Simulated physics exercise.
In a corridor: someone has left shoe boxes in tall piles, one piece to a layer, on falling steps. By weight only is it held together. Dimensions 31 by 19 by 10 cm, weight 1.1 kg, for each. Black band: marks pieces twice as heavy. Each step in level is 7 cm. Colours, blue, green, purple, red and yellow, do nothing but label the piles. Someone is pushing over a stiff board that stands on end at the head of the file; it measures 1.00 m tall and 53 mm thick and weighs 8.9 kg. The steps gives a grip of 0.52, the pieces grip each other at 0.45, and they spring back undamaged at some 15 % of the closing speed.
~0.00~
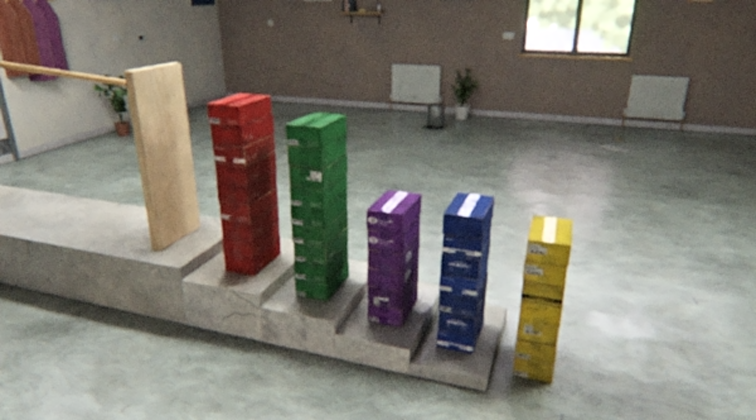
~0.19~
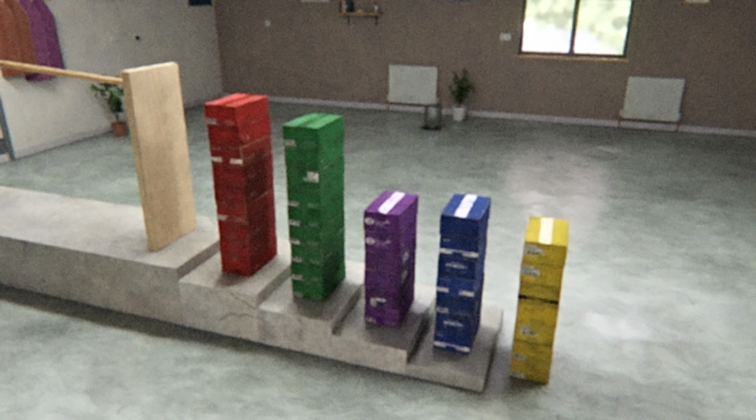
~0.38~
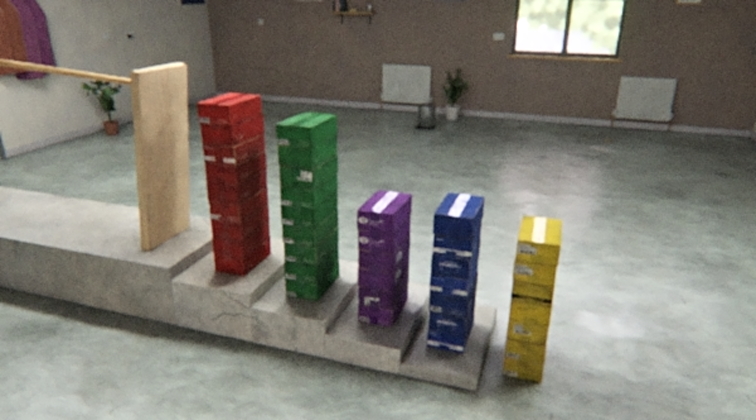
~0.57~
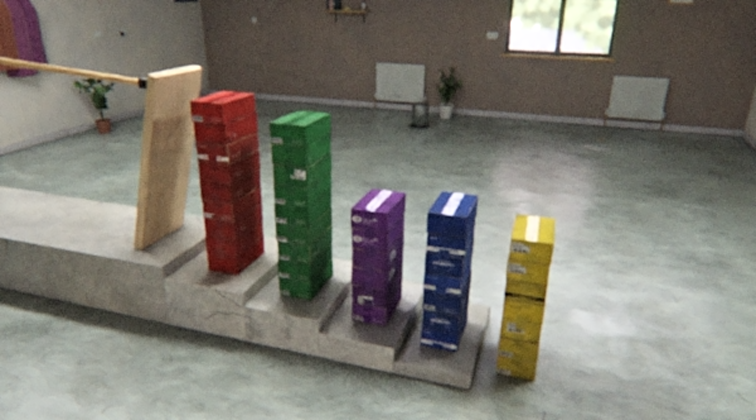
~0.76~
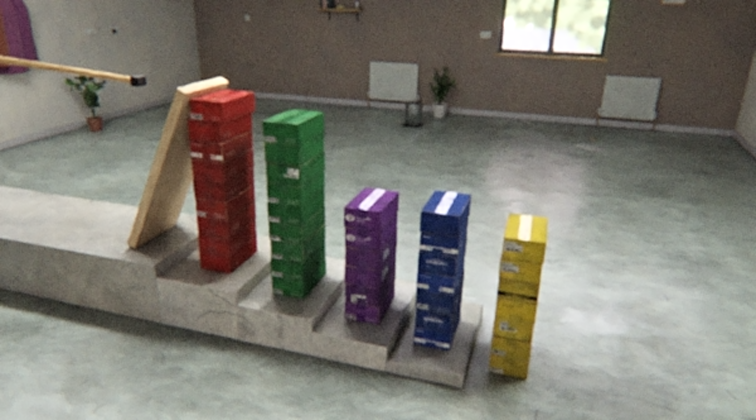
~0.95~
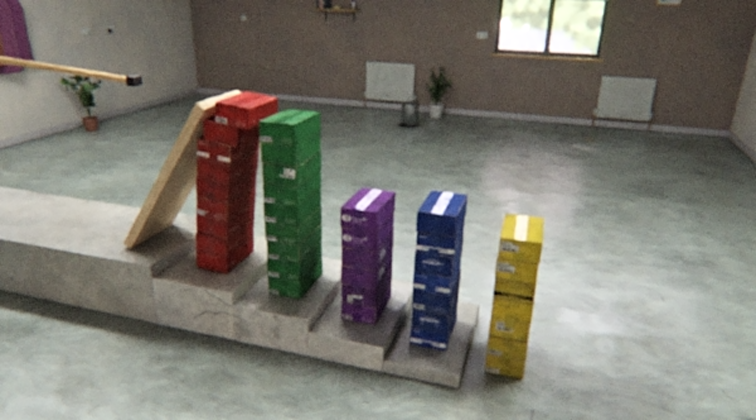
In this clip, a pole pushes a wooden board toward stacks of red, green, purple, blue and yellow boxes on and beside descending steps; the board tilts right against the red stack, whose upper boxes shift and lean right.
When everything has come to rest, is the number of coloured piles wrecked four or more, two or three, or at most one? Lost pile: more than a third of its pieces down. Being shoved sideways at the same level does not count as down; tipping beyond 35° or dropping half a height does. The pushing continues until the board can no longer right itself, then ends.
Four or more.
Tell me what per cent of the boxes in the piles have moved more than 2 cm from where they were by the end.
Share: 85 in a hundred.
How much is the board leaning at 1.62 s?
About 70 degrees from upright.
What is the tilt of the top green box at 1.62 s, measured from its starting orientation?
Something like 40°, give or take.
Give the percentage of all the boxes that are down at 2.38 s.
75 percent by then.
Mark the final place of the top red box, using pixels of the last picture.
It settles close to (328, 244) in the last view.
After 1.62 s, board 68° from upright; 10 of the 38 boxes down; top green box 45° from how it stood, 14 cm lower; top red box 31° from how it stood, 11 cm lower.
After 2.38 s, board 68° from upright; 28 of the 38 boxes down; top red box upside down; top green box on its side.
In the end (4.0 s), board 68° from upright; 27 of the 38 boxes down; top red box upside down; top blue box upside down. Wrecked, blue, green, purple, red and yellow. From the last view, middles, top red box near (328, 244), top blue box near (645, 327).
